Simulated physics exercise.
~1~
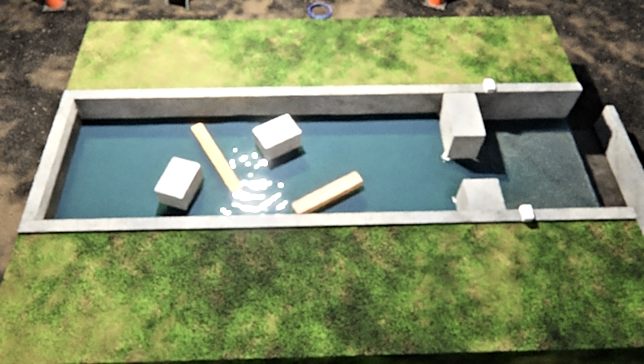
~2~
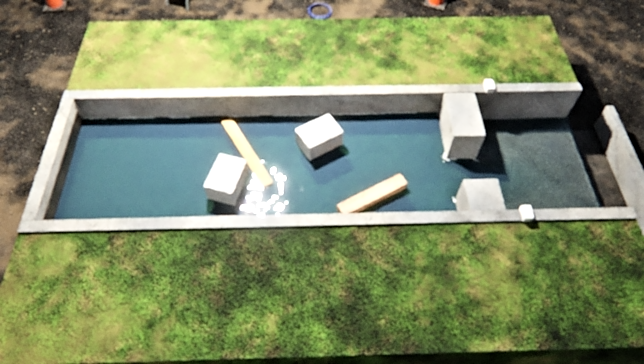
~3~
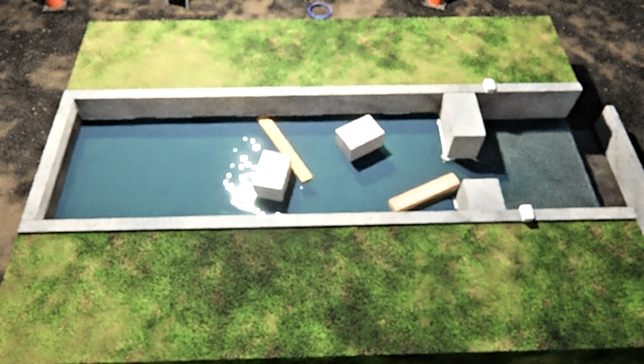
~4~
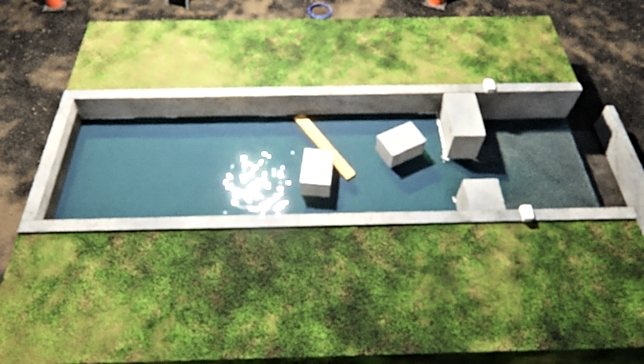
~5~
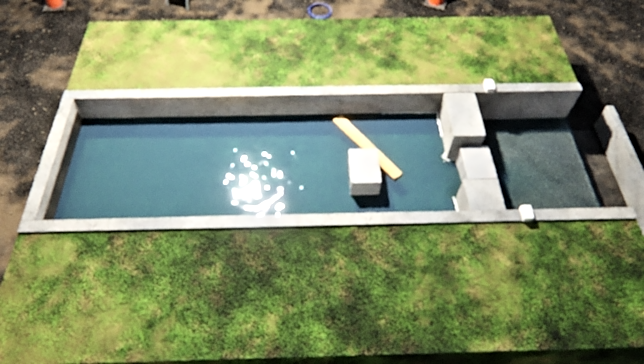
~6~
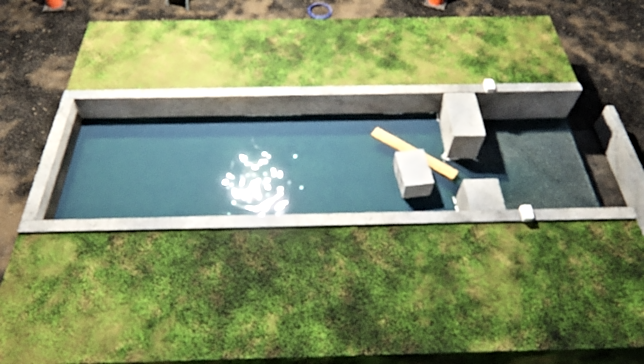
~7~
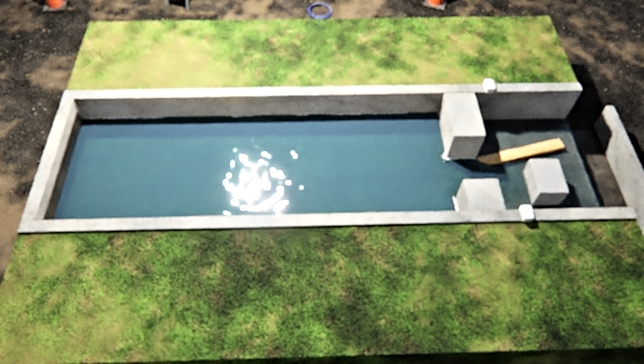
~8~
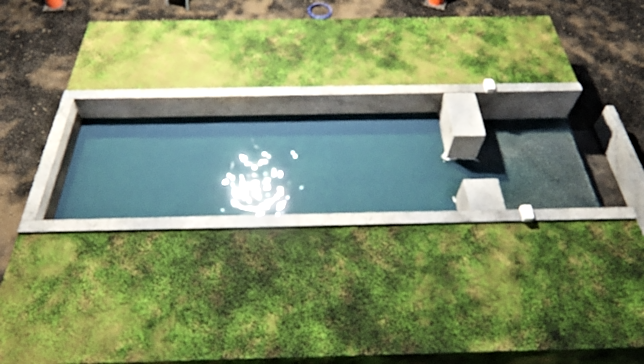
White blocks and wooden planks drifting right along a walled water channel, passing through a narrow gap until the water is clear.
